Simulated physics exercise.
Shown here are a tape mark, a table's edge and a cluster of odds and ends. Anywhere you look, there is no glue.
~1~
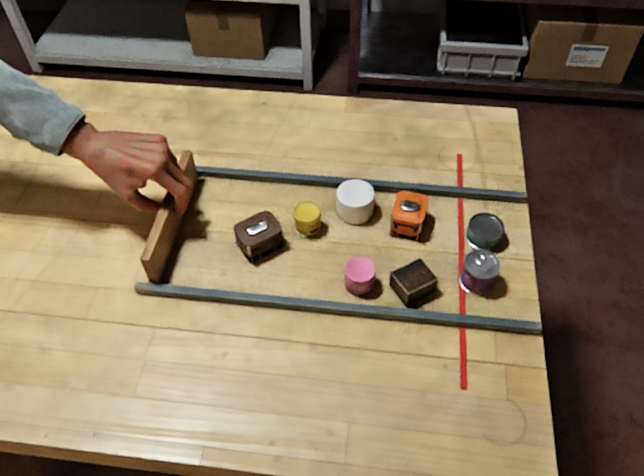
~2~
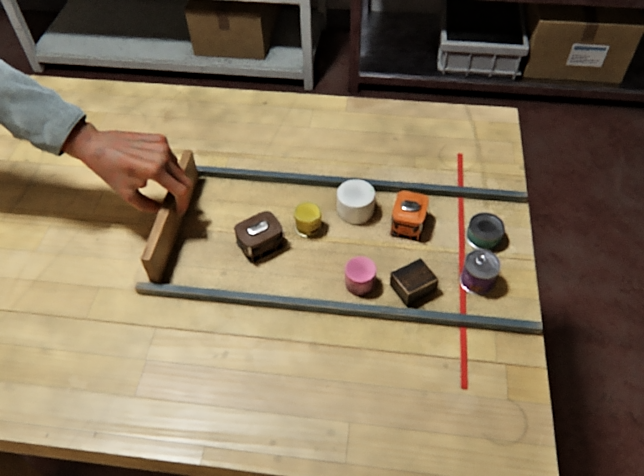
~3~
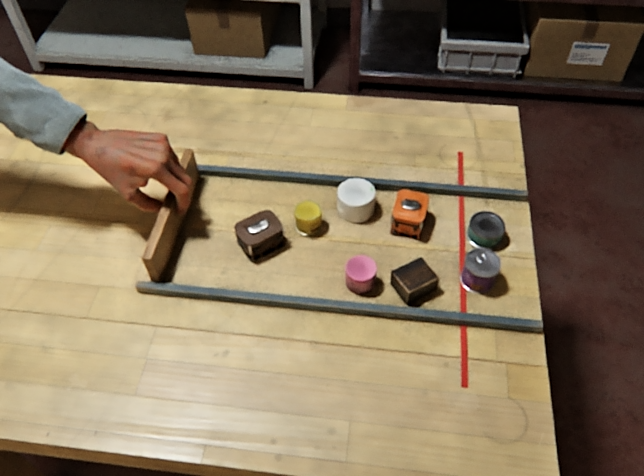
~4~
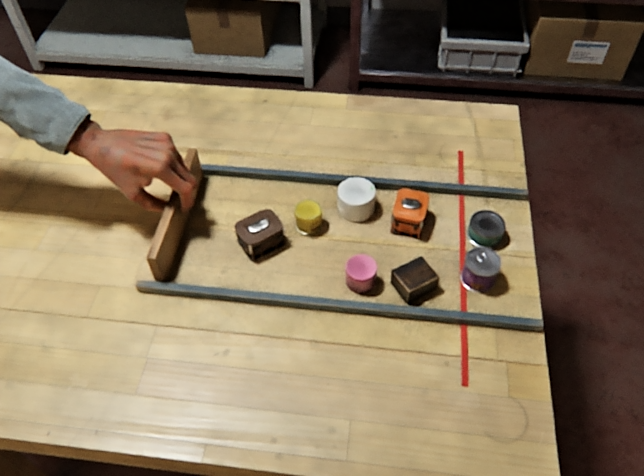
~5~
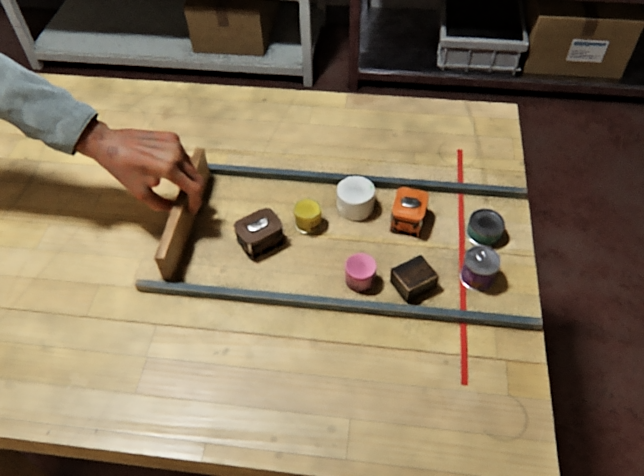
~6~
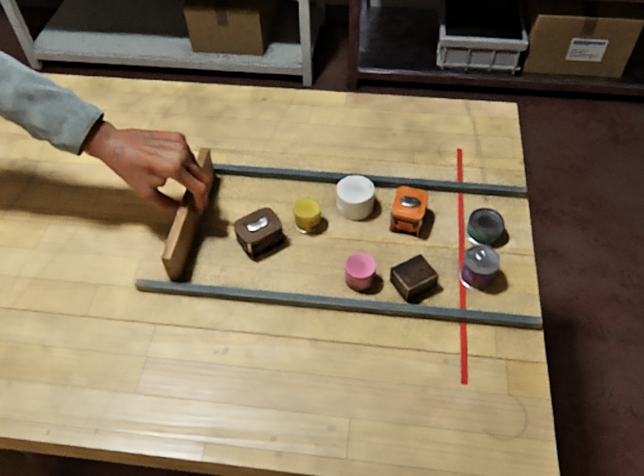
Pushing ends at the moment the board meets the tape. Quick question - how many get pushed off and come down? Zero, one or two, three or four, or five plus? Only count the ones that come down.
Once the push stops, one or two will be gone from the table.
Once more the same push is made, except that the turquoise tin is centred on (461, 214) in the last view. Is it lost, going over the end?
That one drops down.
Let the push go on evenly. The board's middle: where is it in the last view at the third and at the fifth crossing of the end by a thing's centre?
It sits around (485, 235) and after that around (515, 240).
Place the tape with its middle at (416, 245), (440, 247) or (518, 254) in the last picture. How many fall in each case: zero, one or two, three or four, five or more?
Results per position - none at all / not one / more than four.
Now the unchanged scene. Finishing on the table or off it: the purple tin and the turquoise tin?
First, the purple tin does not stay; then the turquoise tin does not stay.
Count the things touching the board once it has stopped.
4 in contact.
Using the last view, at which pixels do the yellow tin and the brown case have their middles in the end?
Listed as asked: First (477, 225), and then (481, 252).
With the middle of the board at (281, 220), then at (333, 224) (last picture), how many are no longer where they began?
At the first place 2, at the second 3.
A little later, none off yet; turquoise tin at rest near (485, 227); purple tin at rest near (479, 268); black block at rest near (414, 278).
Next, none off yet; turquoise tin moving near (496, 229); purple tin shifted a little near (498, 268); black block shifted about its own width near (465, 282).
When it is over, the number that fall off is one or two; down, purple tin and turquoise tin.
